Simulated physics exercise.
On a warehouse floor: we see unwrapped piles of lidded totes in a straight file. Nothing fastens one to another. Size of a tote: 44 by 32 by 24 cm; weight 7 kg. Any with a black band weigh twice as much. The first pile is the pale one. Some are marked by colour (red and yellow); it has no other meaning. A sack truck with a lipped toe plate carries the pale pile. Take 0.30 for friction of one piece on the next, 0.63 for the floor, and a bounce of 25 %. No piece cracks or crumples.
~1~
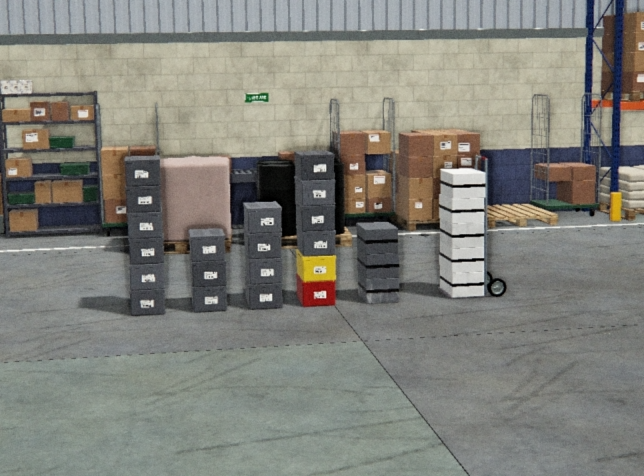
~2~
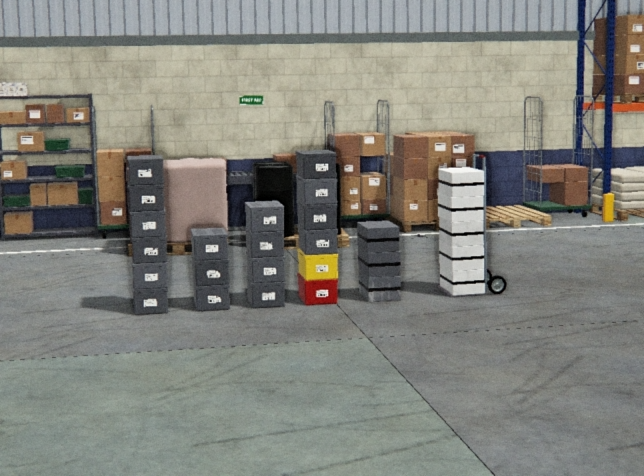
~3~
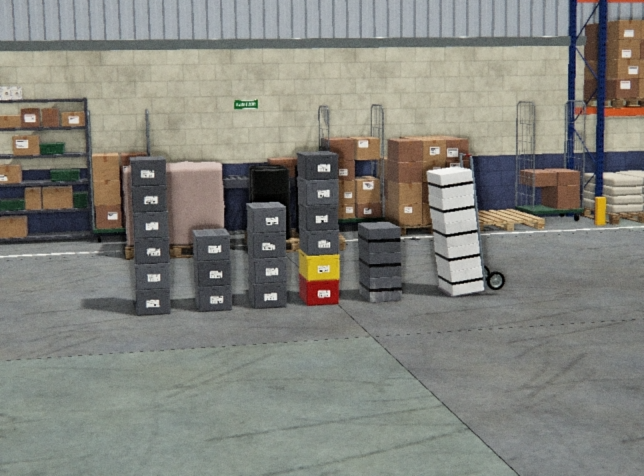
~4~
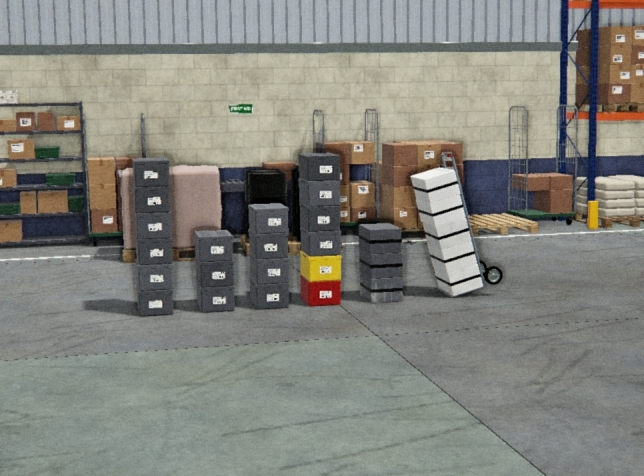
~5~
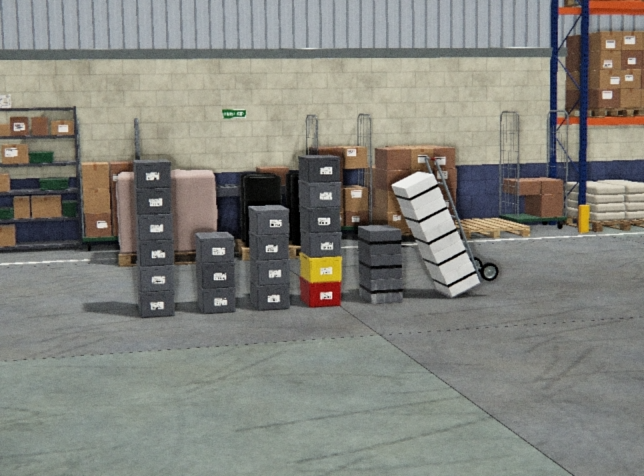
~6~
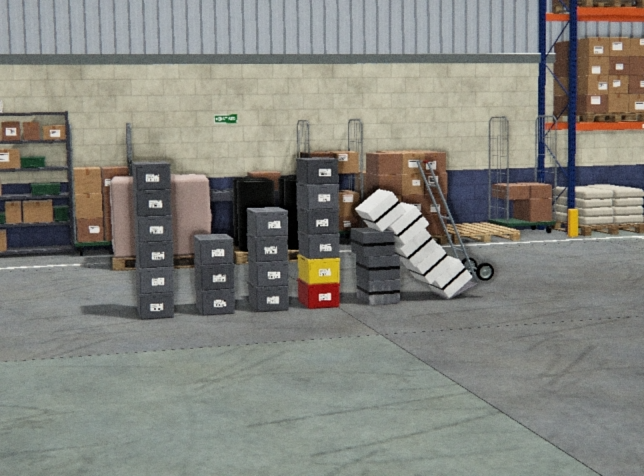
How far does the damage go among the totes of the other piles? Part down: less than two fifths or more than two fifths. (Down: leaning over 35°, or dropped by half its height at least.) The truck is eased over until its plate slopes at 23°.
Ending down: More than two fifths.
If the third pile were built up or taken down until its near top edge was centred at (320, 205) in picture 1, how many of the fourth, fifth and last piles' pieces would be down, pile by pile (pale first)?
Then fourth 0, fifth 0, last 0.
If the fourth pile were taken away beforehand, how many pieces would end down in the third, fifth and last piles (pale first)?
In that case third 6, fifth 1, last 5.
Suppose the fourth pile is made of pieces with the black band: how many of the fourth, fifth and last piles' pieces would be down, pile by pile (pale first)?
In that case fourth 2, fifth 1, last 5.
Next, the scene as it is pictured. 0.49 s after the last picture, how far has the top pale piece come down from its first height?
Some 30 cm lower.
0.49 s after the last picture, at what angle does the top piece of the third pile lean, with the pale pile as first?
About 0°.
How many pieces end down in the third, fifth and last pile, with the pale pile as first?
Pieces: Third 3, fifth 2, last 6.
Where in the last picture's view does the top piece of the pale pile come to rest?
Around (312, 247).
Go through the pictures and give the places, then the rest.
In the first picture (places mark the middle of the side facing us; the camera moves round a little), truck frame (486, 186) 0° forward; yellow tote (320, 269); red tote (319, 294); the rest undisturbed.
The second picture shows truck frame (484, 185) 1° forward; yellow tote (322, 268).
The third picture shows truck frame (474, 183) 7° forward, top of the pale pile leaning 7°; yellow tote (323, 268); the rest undisturbed.
The fourth picture shows truck frame (459, 183) 14° forward, top of the pale pile leaning 14°; yellow tote (325, 269); the rest undisturbed.
The fifth picture shows truck frame (445, 184) 21° forward, top of the pale pile leaning 24°; yellow tote (326, 270); the rest undisturbed.
The sixth picture shows truck frame (438, 187) 23° forward, top of the pale pile leaning 37°; red tote (324, 296); yellow tote (324, 272); one has shifted.
Then, 0.49 s after the last picture, 4 of the pale pile down; none of the 22 other totes down, 6 disturbed.
Then, 1.53 s after the last picture, 4 of the pale pile down; 2 of the 22 other totes down; yellow tote leaning 22°; red tote leaning 22°.
Then, 2.45 s after the last picture, 4 of the pale pile down; 6 of the 22 other totes down; yellow tote leaning 31°; red tote leaning 31°.
Then, 2.99 s after the last picture, 4 of the pale pile down; 13 of the 22 other totes down; red tote leaning 31°; yellow tote leaning 30°.
At rest, 4 of the pale pile down; 15 of the 22 other totes down; red tote leaning 30°; yellow tote leaning 30°. That is 68 per cent. As the last picture would show them, middles, red tote near (309, 287), yellow tote near (288, 273).
